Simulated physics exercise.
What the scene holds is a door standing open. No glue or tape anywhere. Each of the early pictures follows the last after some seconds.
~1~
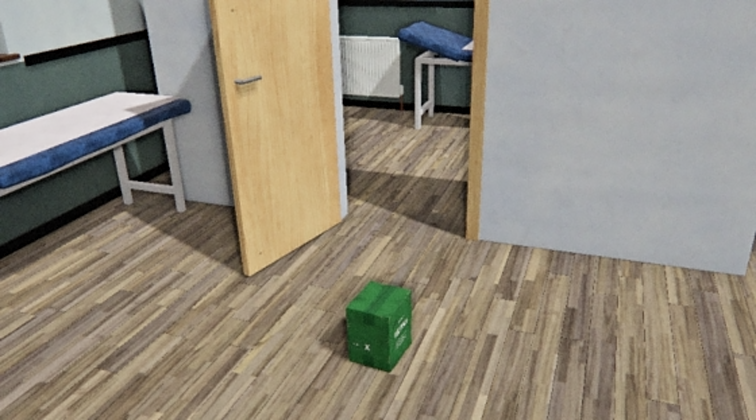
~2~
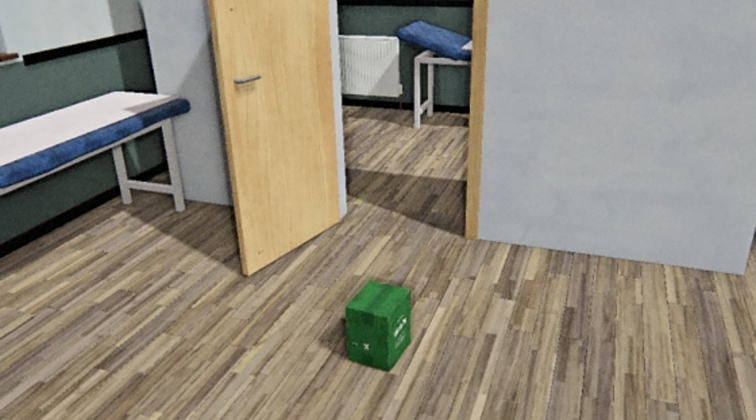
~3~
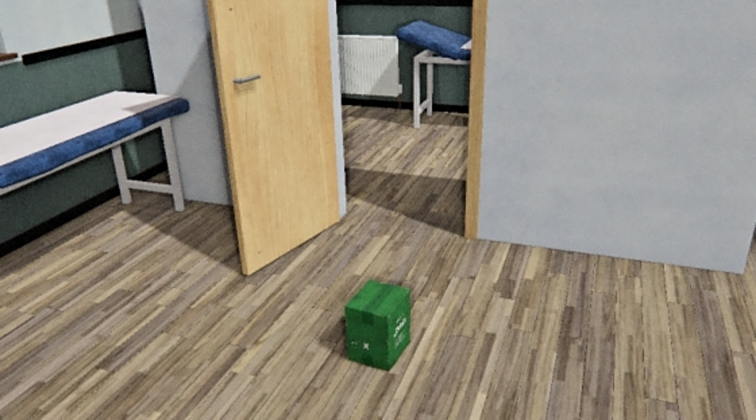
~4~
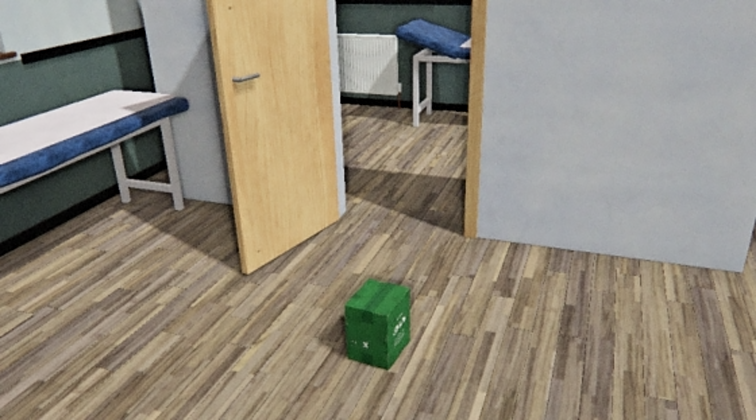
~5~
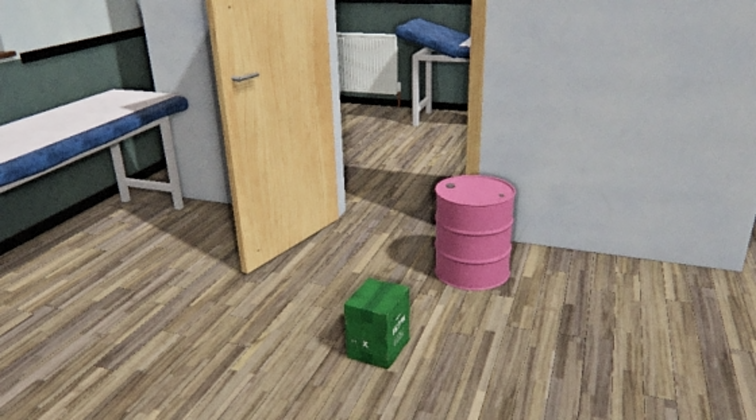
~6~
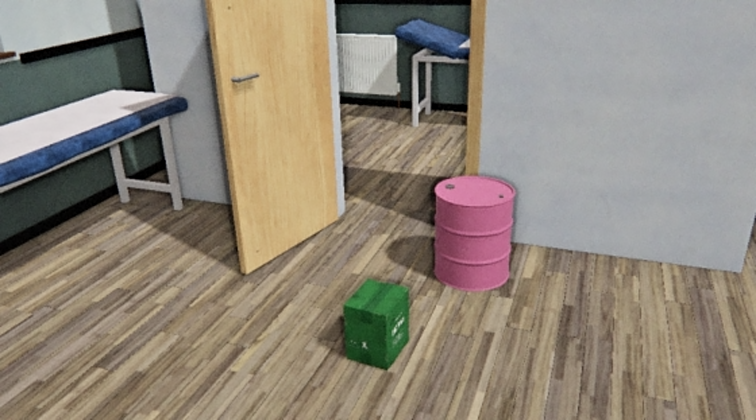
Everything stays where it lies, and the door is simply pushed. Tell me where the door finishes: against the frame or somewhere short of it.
I expect the door will meet its frame.
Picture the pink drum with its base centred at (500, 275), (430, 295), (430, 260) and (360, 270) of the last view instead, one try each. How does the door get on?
Well, the first time the door completes its swing, the second time it completes its swing, the third time it halts partway, and the fourth time it halts partway.
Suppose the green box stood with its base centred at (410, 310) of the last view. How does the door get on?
Result: Door meets the jamb.
Then, 0.70 s past the last view, door at 81°.
Then, 1.20 s past the last view, door at 48°.
Then, 1.60 s past the last view, door at 19°.
Finally, door at 0°; both still in place. Final places as the last picture's camera would see them, pink drum near (473, 232).
